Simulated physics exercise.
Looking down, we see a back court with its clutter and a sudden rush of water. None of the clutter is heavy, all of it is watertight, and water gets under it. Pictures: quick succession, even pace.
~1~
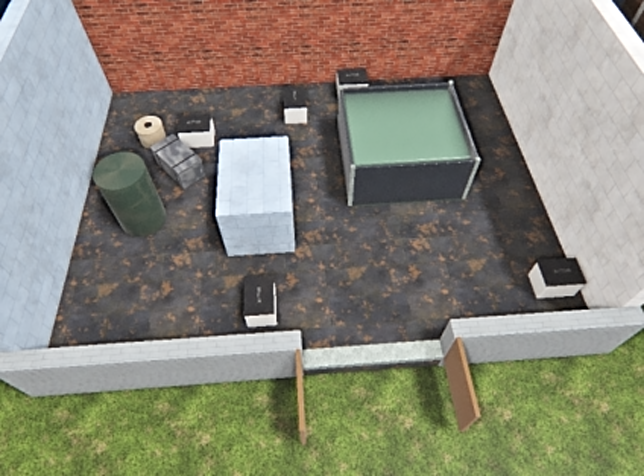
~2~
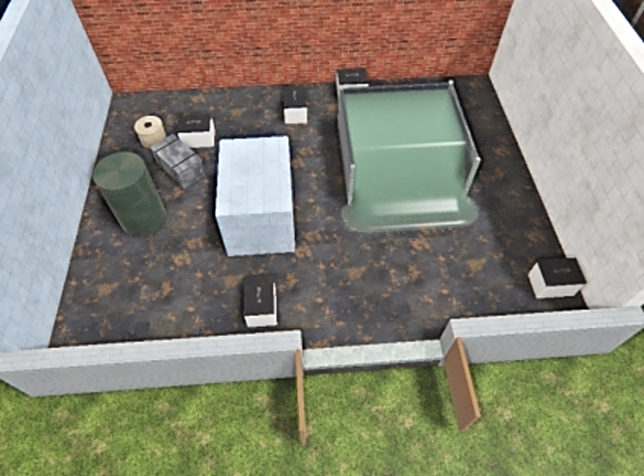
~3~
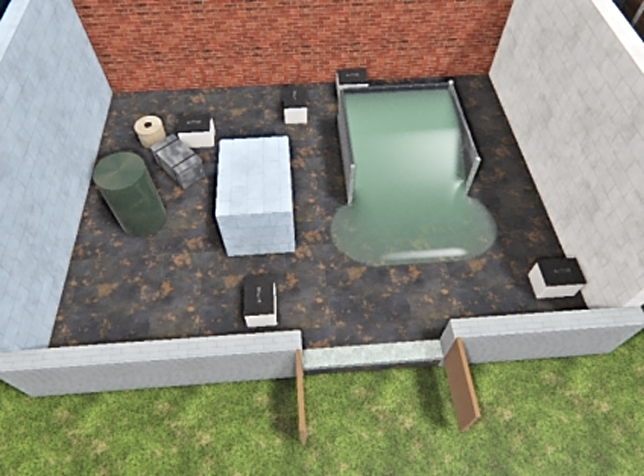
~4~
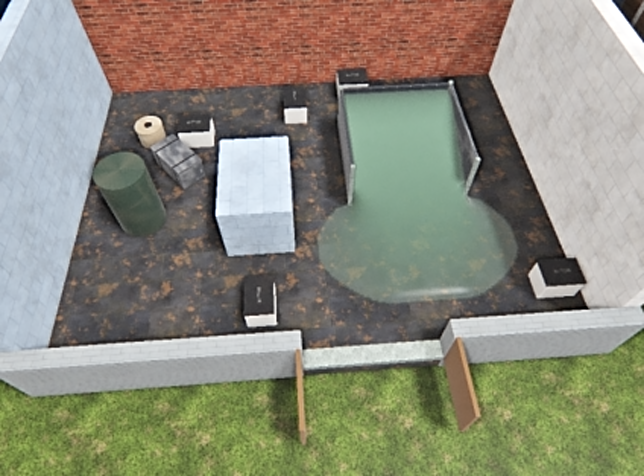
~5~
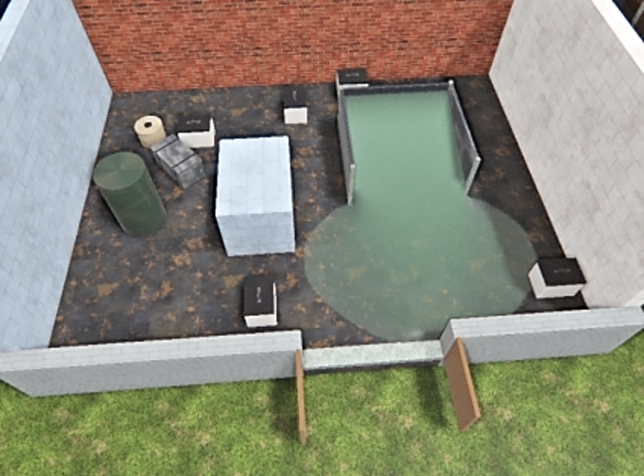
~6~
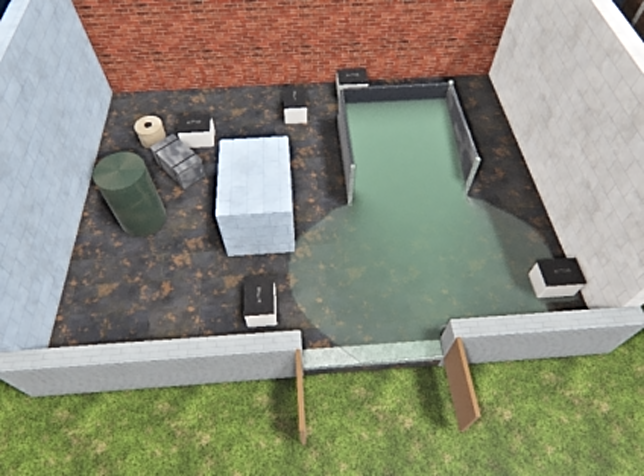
Green water poured out of the open front of a big tank in a walled yard and spread in a widening round pool to the doorway, while the boxes and the green barrel stayed put.
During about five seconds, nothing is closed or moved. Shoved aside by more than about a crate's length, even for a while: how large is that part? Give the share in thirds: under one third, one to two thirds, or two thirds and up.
The portion knocked well out of place is smaller than a third.
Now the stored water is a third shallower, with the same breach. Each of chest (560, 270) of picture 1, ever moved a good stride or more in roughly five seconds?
For that one: Yes.
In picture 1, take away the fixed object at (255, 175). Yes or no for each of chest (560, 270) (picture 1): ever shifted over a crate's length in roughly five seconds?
Beyond that distance.
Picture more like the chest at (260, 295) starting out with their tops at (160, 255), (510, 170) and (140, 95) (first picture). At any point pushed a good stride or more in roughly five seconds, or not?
In sequence: Hardly budges; knocked well away; hardly budges.
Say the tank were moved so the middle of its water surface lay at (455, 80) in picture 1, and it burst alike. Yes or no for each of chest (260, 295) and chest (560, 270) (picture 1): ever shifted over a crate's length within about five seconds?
Lab note, in listed order: Full stretch covered; full stretch covered.
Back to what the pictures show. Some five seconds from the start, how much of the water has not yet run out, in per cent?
About 60 percent.
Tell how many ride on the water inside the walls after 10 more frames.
1.
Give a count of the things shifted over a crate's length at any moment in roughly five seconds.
Exactly 2.
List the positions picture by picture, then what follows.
A chest at (352, 75) rests on the ground; a trunk at (176, 153), on the bottom; 0 of 7 have shifted, in the first picture.
A chest at (352, 75) rests on the ground; a trunk at (176, 153), on the bottom; 0 of 7 have shifted, in the second picture.
A chest at (352, 75), on the bottom; a trunk at (176, 153), on the bottom; 0 of 7 have shifted, in the third picture.
A chest at (352, 75) rests on the ground; a trunk at (176, 153), on the bottom; 0 of 7 have shifted, in the fourth picture.
A chest at (352, 75) rests on the ground; a trunk at (176, 153), on the bottom; 0 of 7 have shifted, in the fifth picture.
A chest at (352, 75), on the bottom; a trunk at (176, 153), on the bottom; 0 of 7 have shifted, in the sixth picture.
A moment on, 0 of 7 are well off their spots; 0 afloat.
Next, 0 of 7 are well off their spots; 1 afloat.
Later, 2 of 7 are well off their spots; 1 afloat.
In the end, 2 of 7 are well off their spots, and 2 have been at some point; 0 afloat.
